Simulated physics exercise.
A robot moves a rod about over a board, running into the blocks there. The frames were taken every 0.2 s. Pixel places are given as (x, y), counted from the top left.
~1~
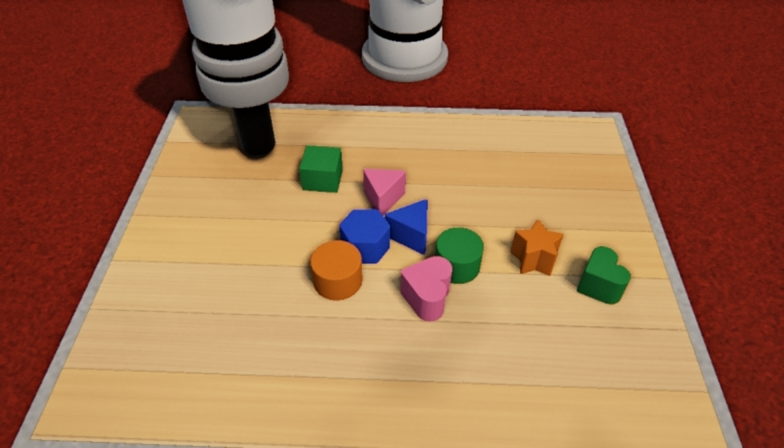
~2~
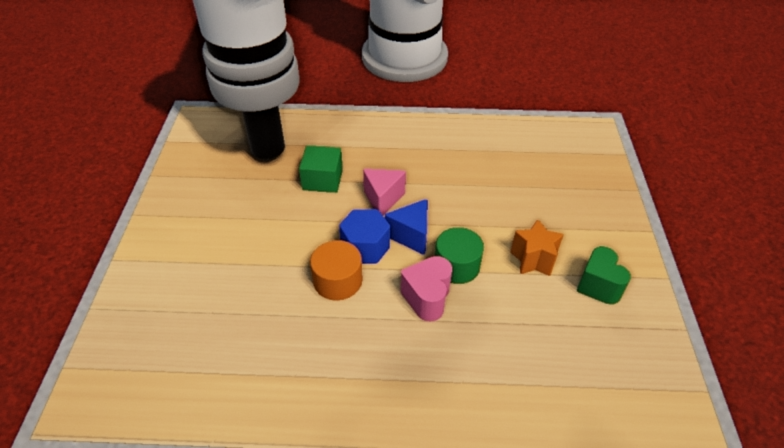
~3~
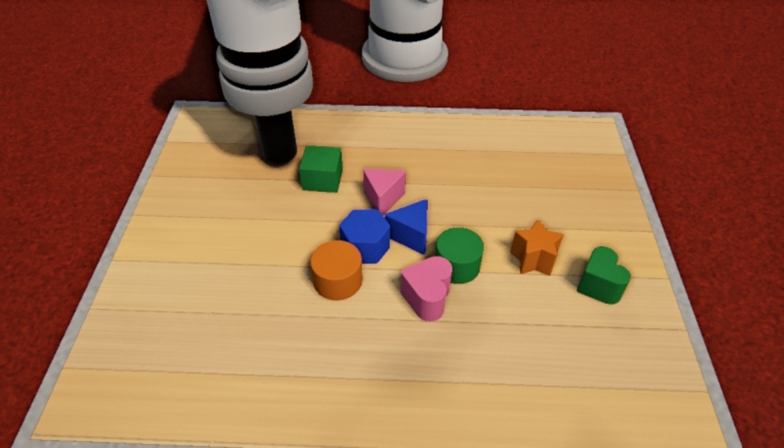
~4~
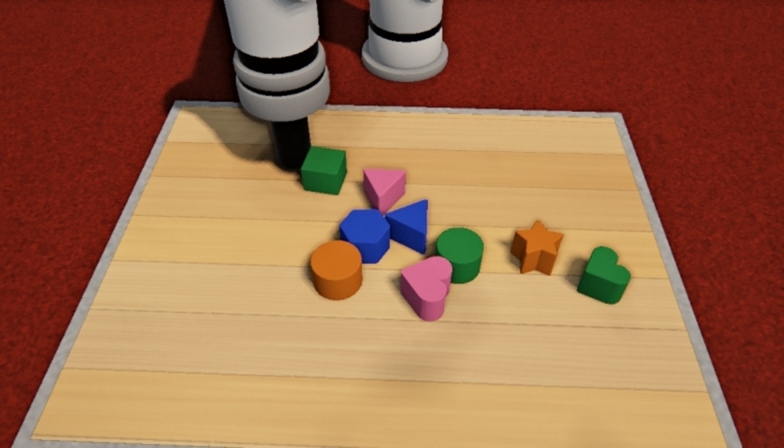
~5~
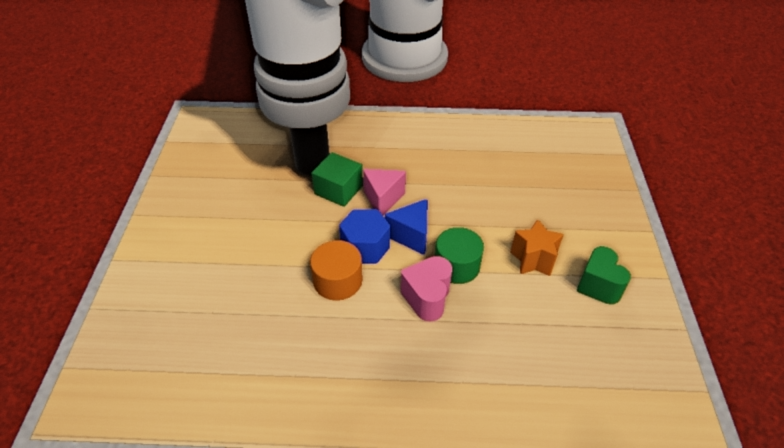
A robot arm holding a black rod moves slowly rightward along the far left part of a wooden board, toward a green cube. The rod meets the cube and pushes it a short way right and slightly nearer, up close to the pink triangular block, while the other blocks stay still.
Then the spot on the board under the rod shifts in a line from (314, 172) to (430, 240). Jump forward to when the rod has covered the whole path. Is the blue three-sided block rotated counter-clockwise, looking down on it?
No - that is not the case.
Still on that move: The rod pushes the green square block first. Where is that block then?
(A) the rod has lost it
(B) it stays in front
Option B.
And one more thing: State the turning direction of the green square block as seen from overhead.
Prediction: Counterclockwise.
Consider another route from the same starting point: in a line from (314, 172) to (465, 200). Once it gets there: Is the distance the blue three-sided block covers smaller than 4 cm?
I believe so.
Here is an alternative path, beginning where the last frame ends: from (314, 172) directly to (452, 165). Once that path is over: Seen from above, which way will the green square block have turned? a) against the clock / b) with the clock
Answer: B.
The first path, step by step. One third of the way, rod at (350, 185); green square block at (383, 187), turned 20° anticlockwise; pink three-sided block at (418, 192), turned 30° clockwise; blue three-sided block at (415, 217).
Two thirds of the way, rod at (389, 208); green square block at (428, 204), turned 25° anticlockwise; pink three-sided block at (462, 203), turned 30° clockwise; blue three-sided block at (429, 231), turned 35° clockwise; green round block at (464, 247).
At the end, rod at (431, 232); green square block at (472, 216), turned 40° anticlockwise; pink three-sided block at (505, 208), turned 15° clockwise; blue three-sided block at (437, 245), turned 30° clockwise; green round block at (477, 256).
